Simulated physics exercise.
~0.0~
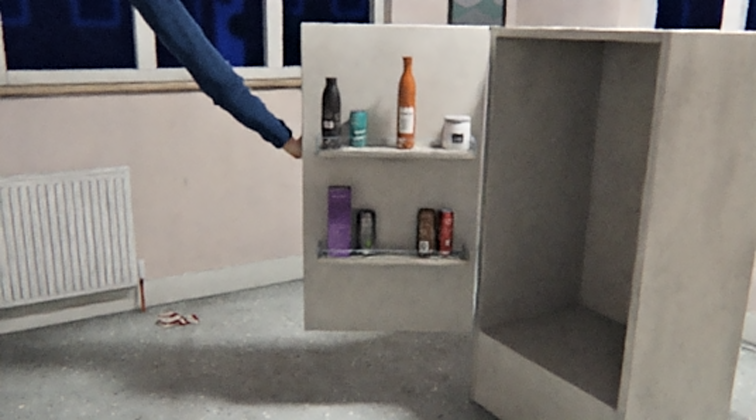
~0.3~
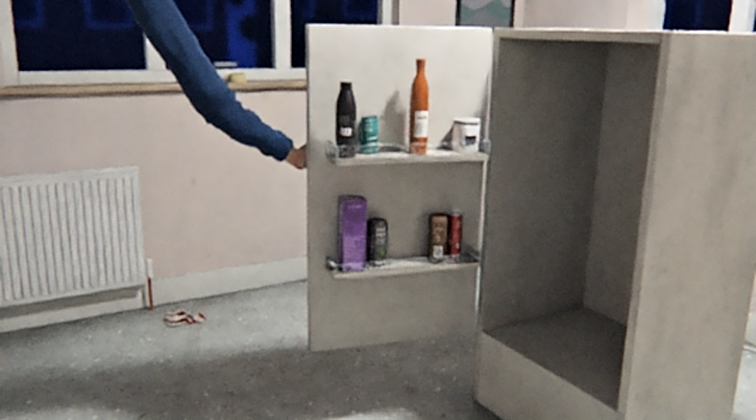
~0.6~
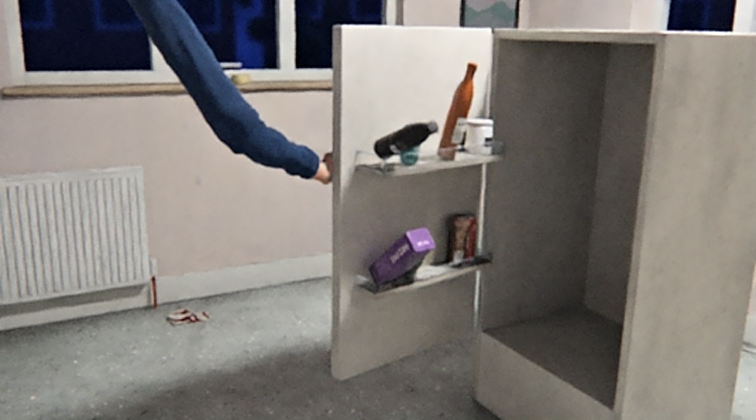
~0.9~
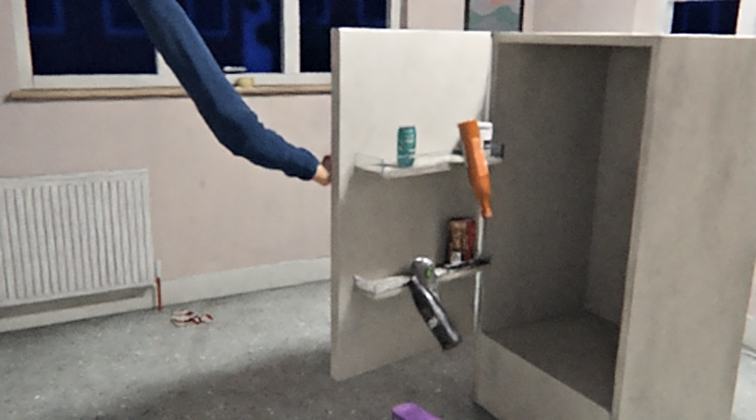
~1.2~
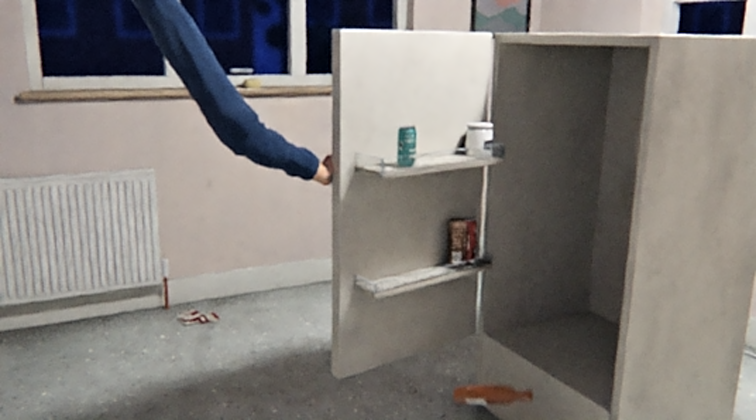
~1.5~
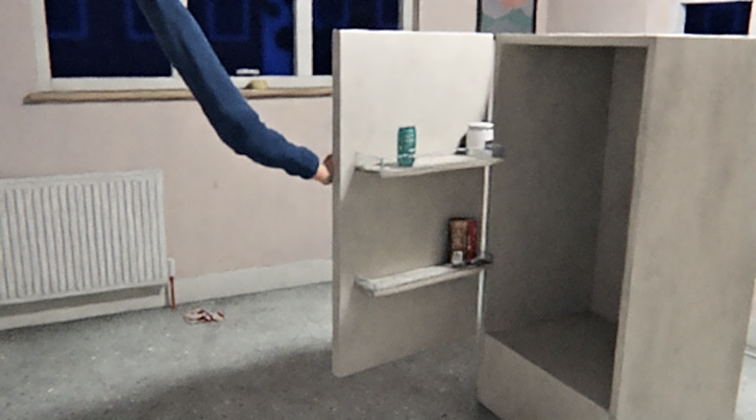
The door swings, pushed by an arm, and stops, spilling both bottles and a purple carton.
